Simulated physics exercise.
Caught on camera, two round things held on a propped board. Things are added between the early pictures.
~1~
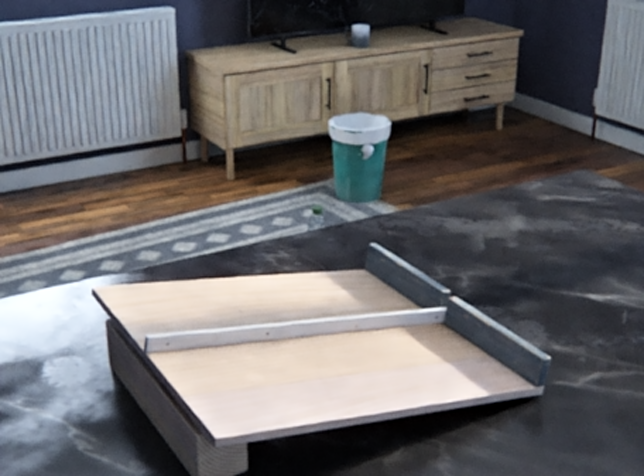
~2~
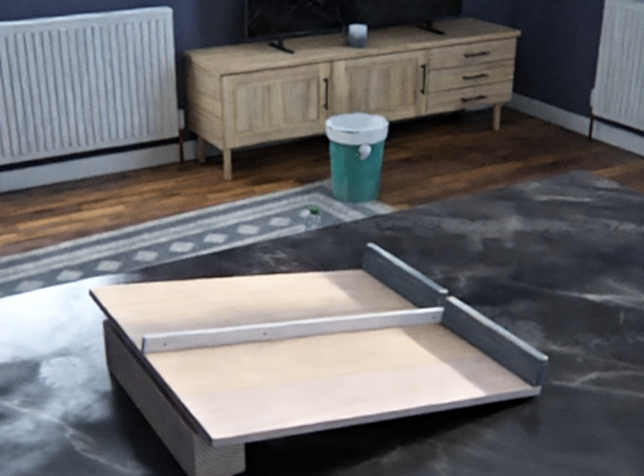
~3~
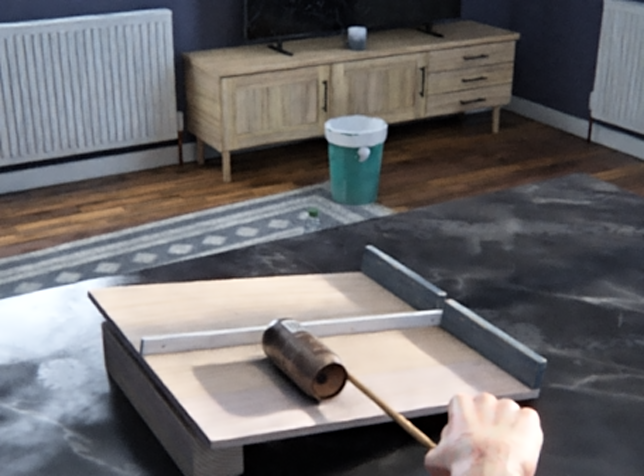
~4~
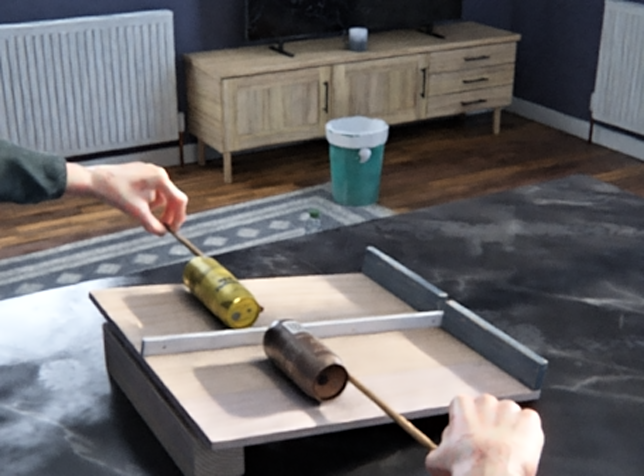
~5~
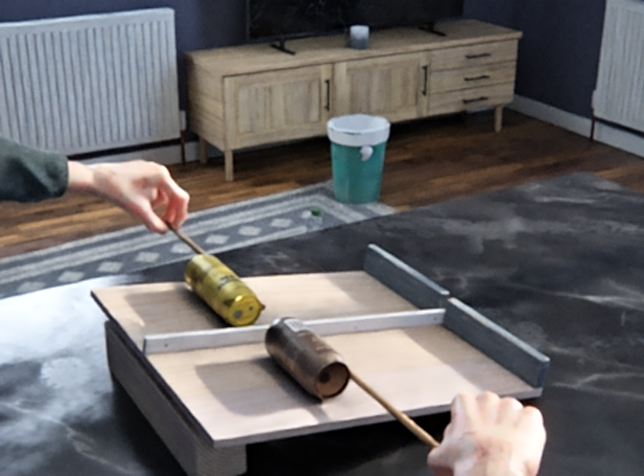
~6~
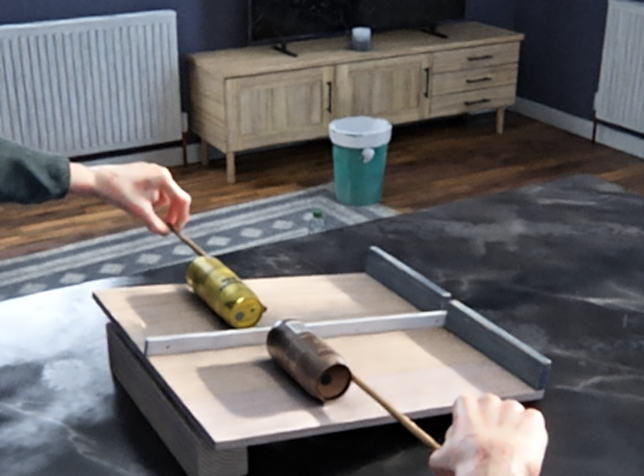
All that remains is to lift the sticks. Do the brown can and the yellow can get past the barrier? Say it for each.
In the end the brown can is held by the strip and the yellow can is held by the strip.
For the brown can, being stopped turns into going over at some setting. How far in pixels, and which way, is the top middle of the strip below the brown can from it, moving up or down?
Roughly 16 pixels down.
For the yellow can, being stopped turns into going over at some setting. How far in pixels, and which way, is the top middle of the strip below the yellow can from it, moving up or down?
Some 16 pixels, down.
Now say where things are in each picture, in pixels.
Board (313, 324), in the first picture.
Board (310, 324), in the second picture.
Brown can (303, 357); board (309, 326), in the third picture.
Held back by the sticks; yellow can (220, 291); board (310, 327), in the fourth picture.
Held back by the sticks; brown can (305, 356); board (311, 325), in the fifth picture.
Held back by the sticks; brown can (307, 358); yellow can (223, 291); board (313, 327), in the sixth picture.
Then, 0.38 s on from there, brown can rolling on the board near (353, 354); yellow can rolling on the board near (265, 290).
Then, 0.62 s on from there, brown can rolling on the board near (432, 345); yellow can rolling on the board near (339, 285).
In the end, the brown can stops on the board, near (475, 340); the yellow can stops on the board, near (388, 281).
